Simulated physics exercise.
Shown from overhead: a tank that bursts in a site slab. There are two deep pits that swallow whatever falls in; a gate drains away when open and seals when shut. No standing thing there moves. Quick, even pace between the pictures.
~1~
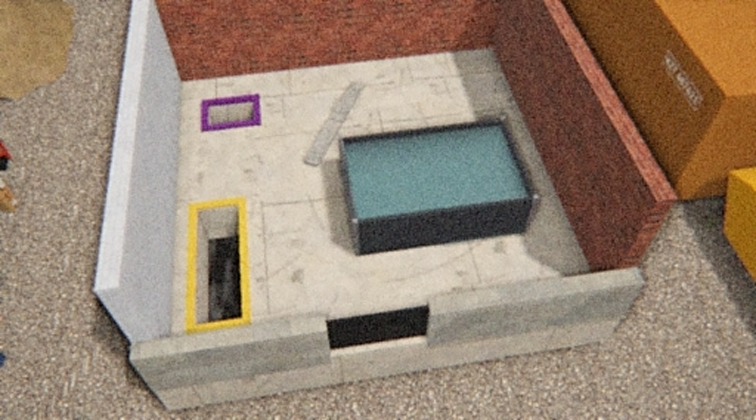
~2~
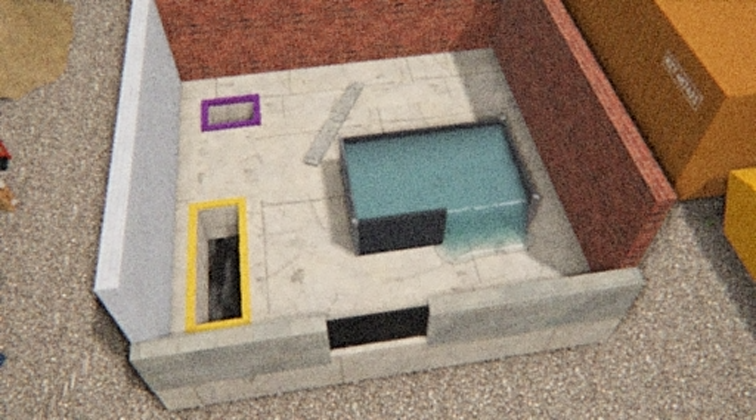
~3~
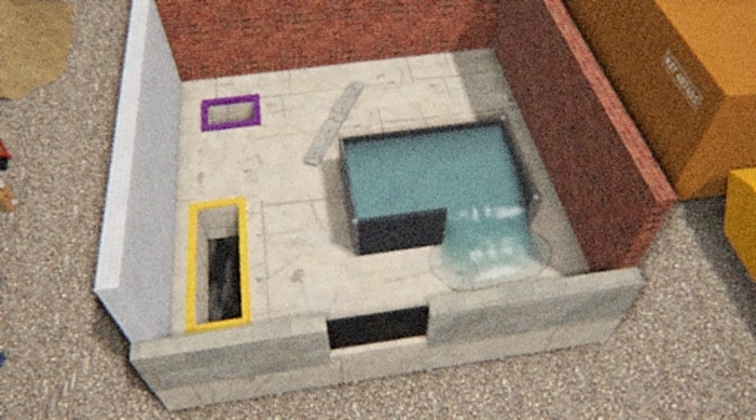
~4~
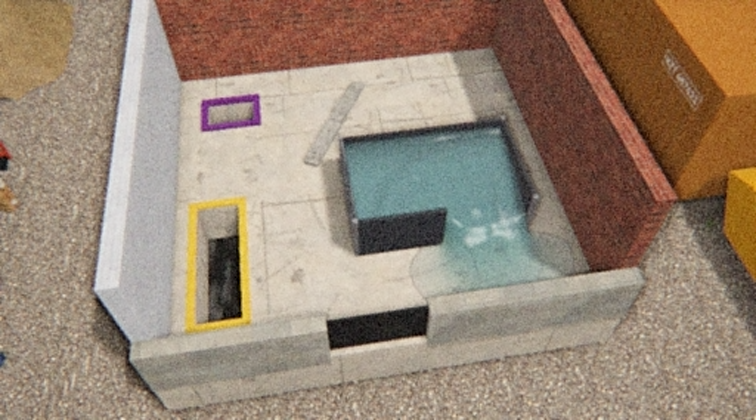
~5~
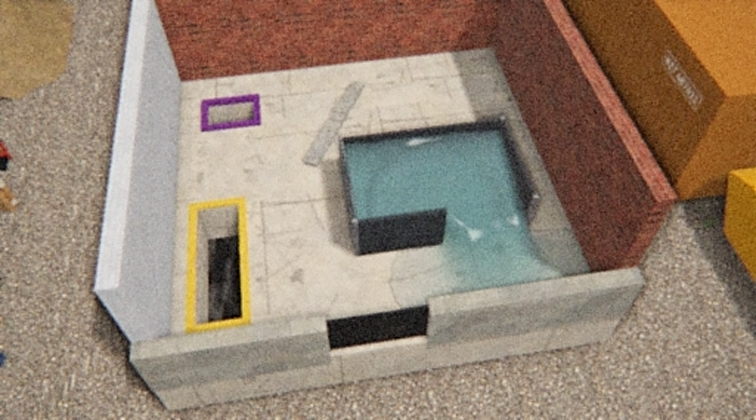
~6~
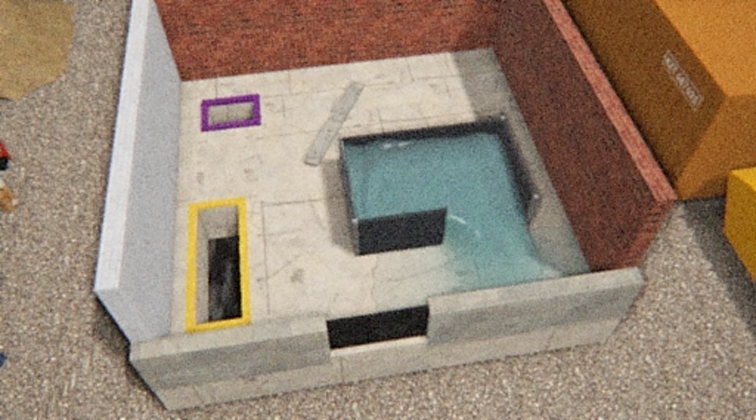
A tank in a walled slab bursts open at its front right, and water pours out across the floor.
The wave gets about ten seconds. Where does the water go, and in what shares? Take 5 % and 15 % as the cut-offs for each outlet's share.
In the end, the gate ends up with less than 5 %, the yellow pit ends up with more than 15 %, the purple pit ends up with less than 5 %.
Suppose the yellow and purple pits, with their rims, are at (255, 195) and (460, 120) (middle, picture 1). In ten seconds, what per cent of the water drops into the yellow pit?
Share for yellow: 25 in a hundred.
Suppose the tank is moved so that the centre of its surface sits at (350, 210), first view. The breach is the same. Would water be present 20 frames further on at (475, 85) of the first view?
Outcome noted: Waterlogged.
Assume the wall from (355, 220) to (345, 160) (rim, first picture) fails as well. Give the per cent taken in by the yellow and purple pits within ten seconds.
In per cent: Yellow 70, purple 0.
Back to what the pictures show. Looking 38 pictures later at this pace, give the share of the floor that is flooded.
That should be about 85 %.
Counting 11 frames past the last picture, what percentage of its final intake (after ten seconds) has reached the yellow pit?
I make it 5 per cent.
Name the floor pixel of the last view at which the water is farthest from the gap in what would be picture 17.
Estimated pixel: (170, 364).
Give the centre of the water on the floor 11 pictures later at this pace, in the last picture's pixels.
It is near (454, 236).
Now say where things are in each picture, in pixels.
Still water in the tank at (434, 171), in the first frame.
Water pours out at (485, 224) and has run to (530, 242), in the second frame.
Water pours out at (485, 226) and has run to (456, 285), in the third frame.
The front is at a hidden place, out from the gap at (484, 228), in the fourth frame.
The front is at a hidden place, out from the gap at (484, 228), in the fifth frame.
The front is at a hidden place, out from the gap at (484, 228), in the sixth frame.
A moment on, water covers 15 % of the floor; the gate 0 %, the yellow pit 0 %, the purple pit 0 %.
Next, water covers 35 % of the floor; the gate 0 %, the yellow pit 1 %, the purple pit 0 %.
Then, water covers 50 % of the floor; the gate 0 %, the yellow pit 9 %, the purple pit 0 %.
Later, water covers 85 % of the floor; the gate 0 %, the yellow pit 24 %, the purple pit 0 %.
In the end, water covers 95 % of the floor; the gate 0 %, the yellow pit 39 %, the purple pit 2 %.
